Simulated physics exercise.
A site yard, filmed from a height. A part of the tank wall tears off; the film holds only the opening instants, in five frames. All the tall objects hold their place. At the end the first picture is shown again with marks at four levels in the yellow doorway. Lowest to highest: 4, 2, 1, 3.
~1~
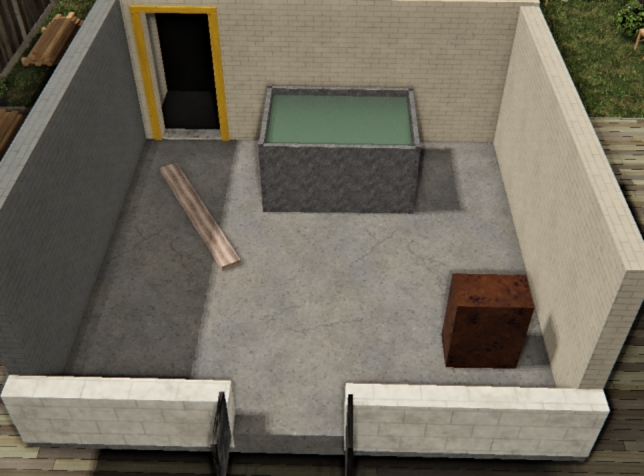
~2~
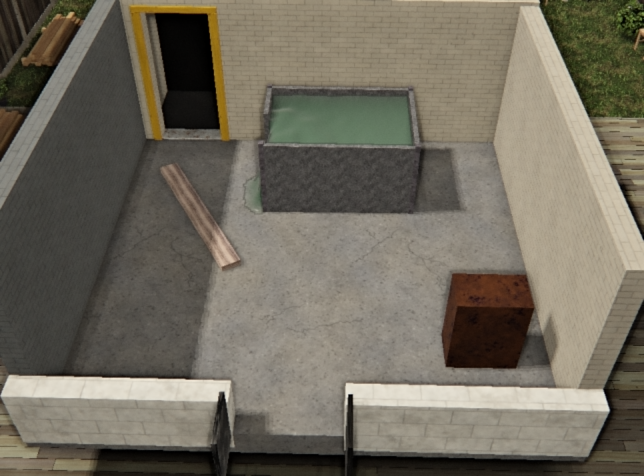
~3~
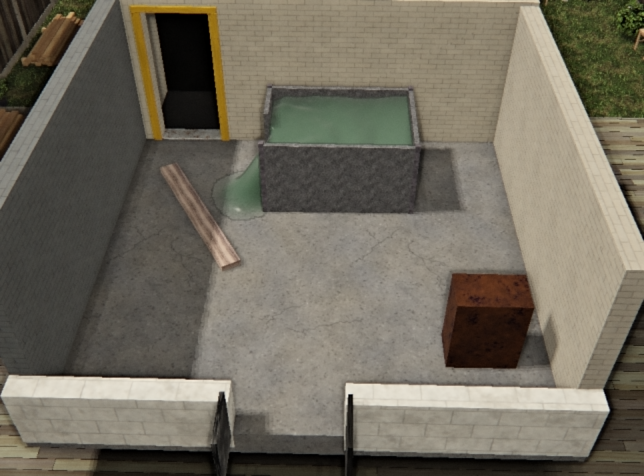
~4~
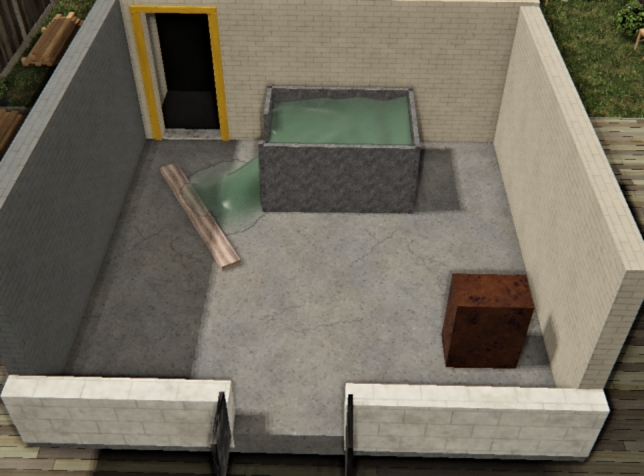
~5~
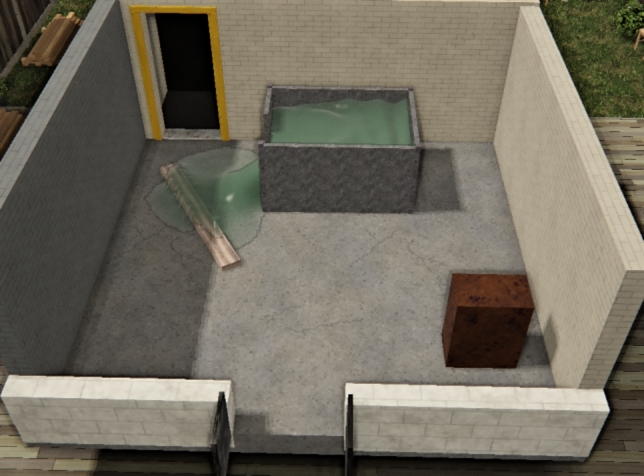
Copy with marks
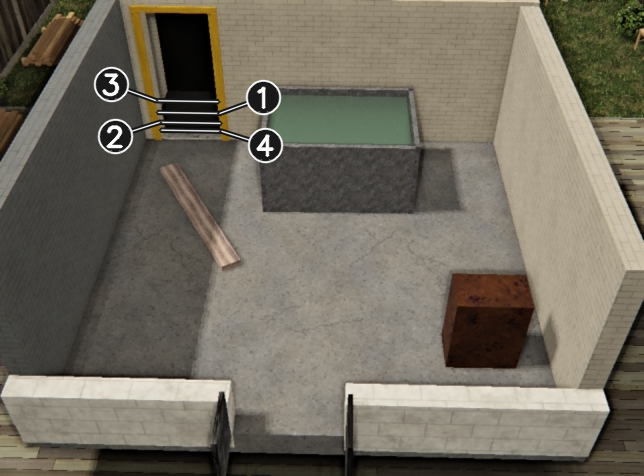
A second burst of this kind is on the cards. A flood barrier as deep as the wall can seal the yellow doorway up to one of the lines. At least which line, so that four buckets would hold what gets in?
Line 2.
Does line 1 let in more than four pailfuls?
No, that is safe.
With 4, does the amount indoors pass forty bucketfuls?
No, less.
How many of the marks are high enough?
Three of them.
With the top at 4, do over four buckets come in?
Yes.
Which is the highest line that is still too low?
Line 4.
In white, 1 at (188, 112); 2 at (190, 122); 3 at (187, 101); 4 at (191, 130); from the bottom up 4, 2, 1, 3.
With 1, nothing gets over.
With 2, a bucket or two gets in.
With 3, nothing gets over.
With 4, about 13 bucketfuls get in.
